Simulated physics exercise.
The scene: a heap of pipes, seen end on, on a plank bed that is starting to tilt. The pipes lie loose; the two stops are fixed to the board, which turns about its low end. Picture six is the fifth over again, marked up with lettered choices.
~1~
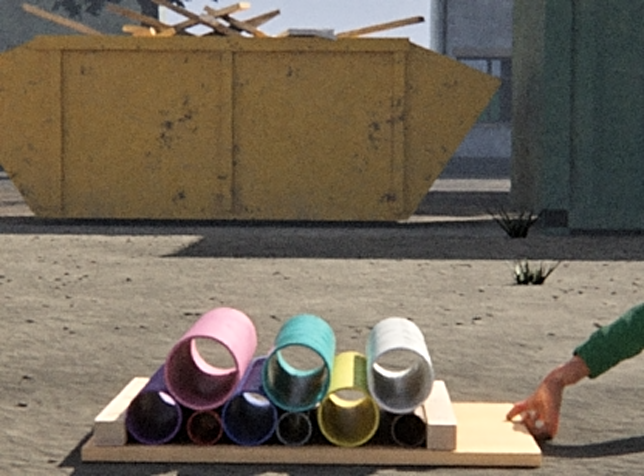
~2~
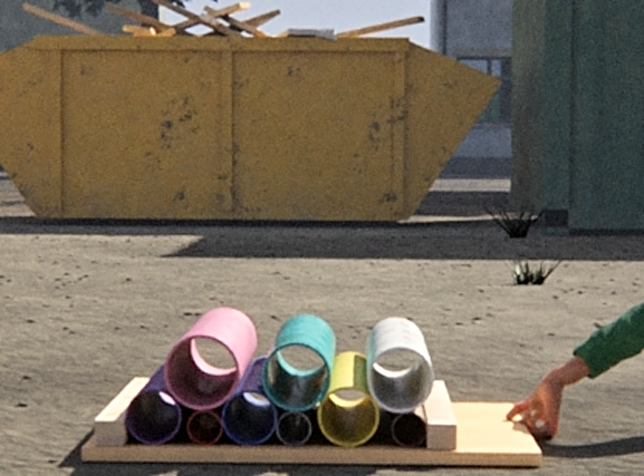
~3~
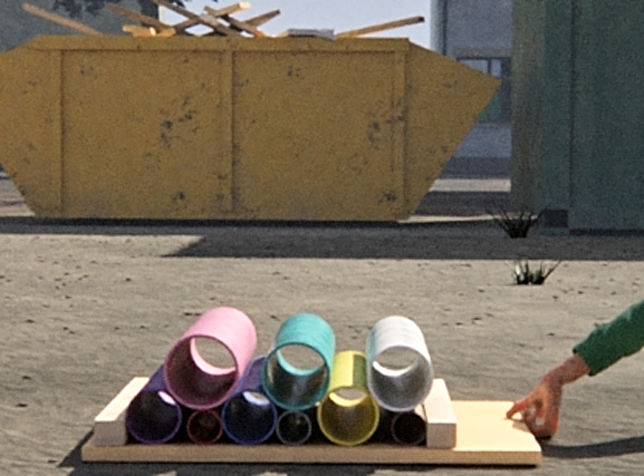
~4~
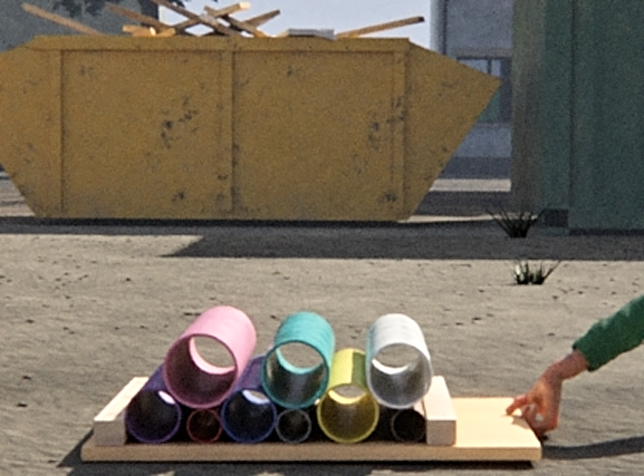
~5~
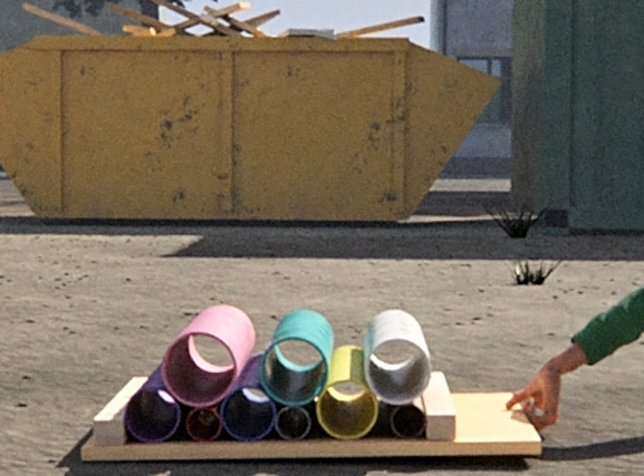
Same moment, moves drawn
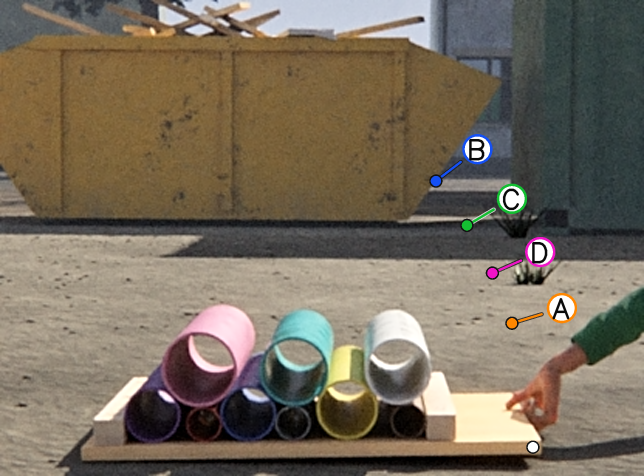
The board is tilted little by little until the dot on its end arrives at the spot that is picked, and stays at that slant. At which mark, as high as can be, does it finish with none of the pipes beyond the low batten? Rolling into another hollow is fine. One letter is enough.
At most to B.
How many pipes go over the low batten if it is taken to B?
The count is none.
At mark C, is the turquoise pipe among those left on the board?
Yes, with C.
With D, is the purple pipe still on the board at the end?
The purple pipe: Yes.
On the copy, A at (512, 324); B at (436, 181); C at (467, 225); D at (493, 273); the white dot at (533, 447).
On B. First, board at 20°.
Then, board at 38°.
Finally, board at 38°, none over the low batten.
By contrast, A none over the low batten; C none over the low batten; D none over the low batten.
